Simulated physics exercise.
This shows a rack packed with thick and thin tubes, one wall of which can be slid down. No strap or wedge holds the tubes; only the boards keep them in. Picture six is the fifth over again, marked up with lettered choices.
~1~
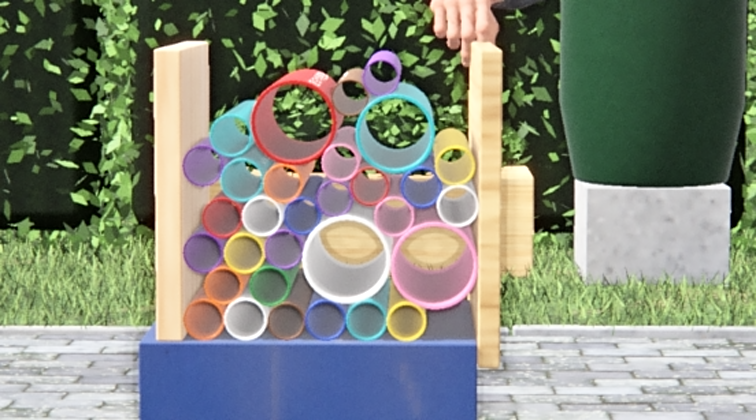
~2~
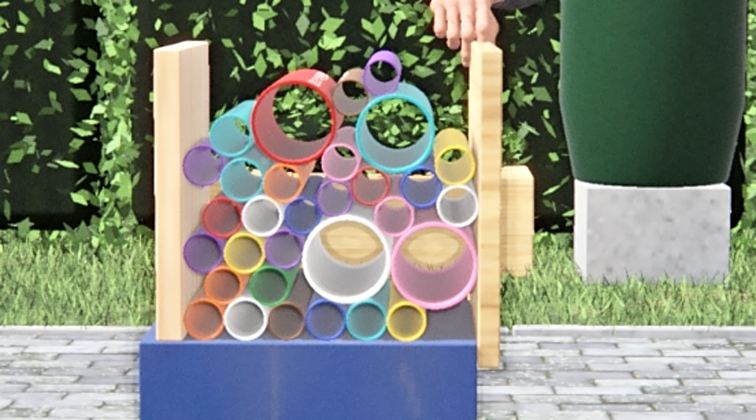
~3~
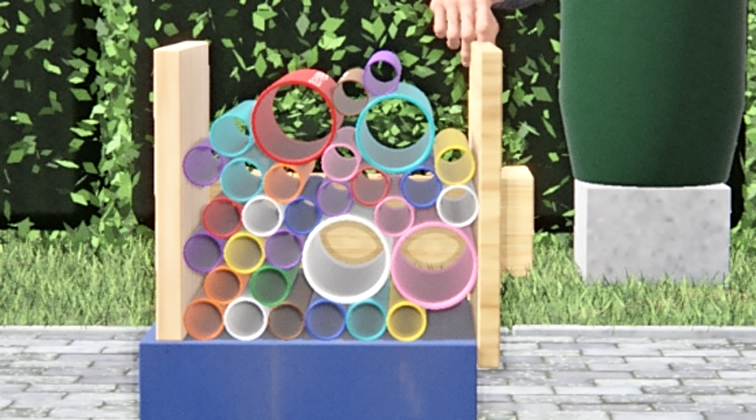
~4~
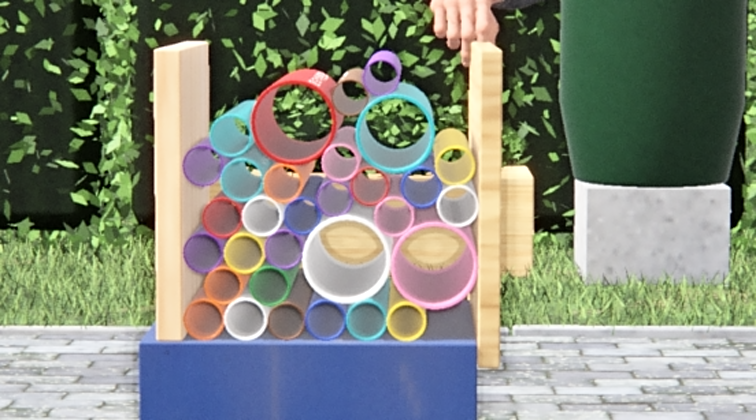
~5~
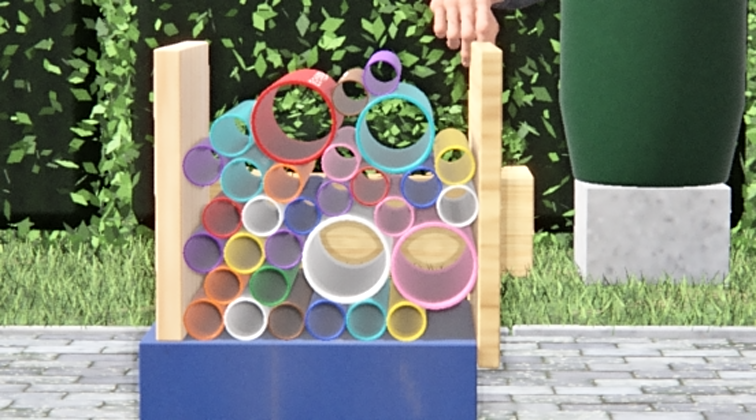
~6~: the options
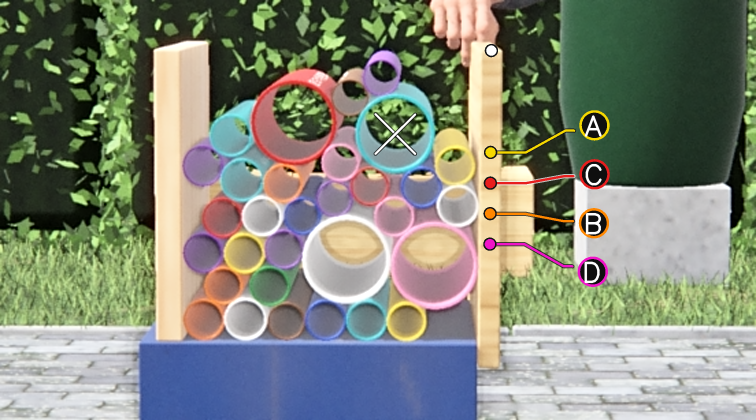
A hand rests at the top of the right wooden board of a tube rack, seen from the front on grey paving before grass and a leafy hedge. Thin tubes in many colours surround larger red, turquoise, white and pink ones above a blue base, with a dark green planter on a pale block at right. Nothing visibly moves, and the camera stays still.
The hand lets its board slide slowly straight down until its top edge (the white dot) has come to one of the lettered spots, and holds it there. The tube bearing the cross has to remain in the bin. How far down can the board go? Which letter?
Stop at B.
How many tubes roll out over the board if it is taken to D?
It comes to six.
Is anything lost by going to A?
No.
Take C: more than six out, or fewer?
Fewer than six.
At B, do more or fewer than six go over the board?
It loses fewer than six.
On the marked copy, A at (490, 153); B at (490, 214); C at (490, 183); D at (490, 244); the cross at (395, 134); the white dot at (491, 51).
Taking B. A third of the way, top of the board (480, 126).
Two thirds of the way, top of the board (479, 210).
When it is over, top of the board (479, 213), none out over the board, the crossed one still inside.
As for the rest, A keeps the crossed one inside; C keeps the crossed one inside; D lets the crossed one out.
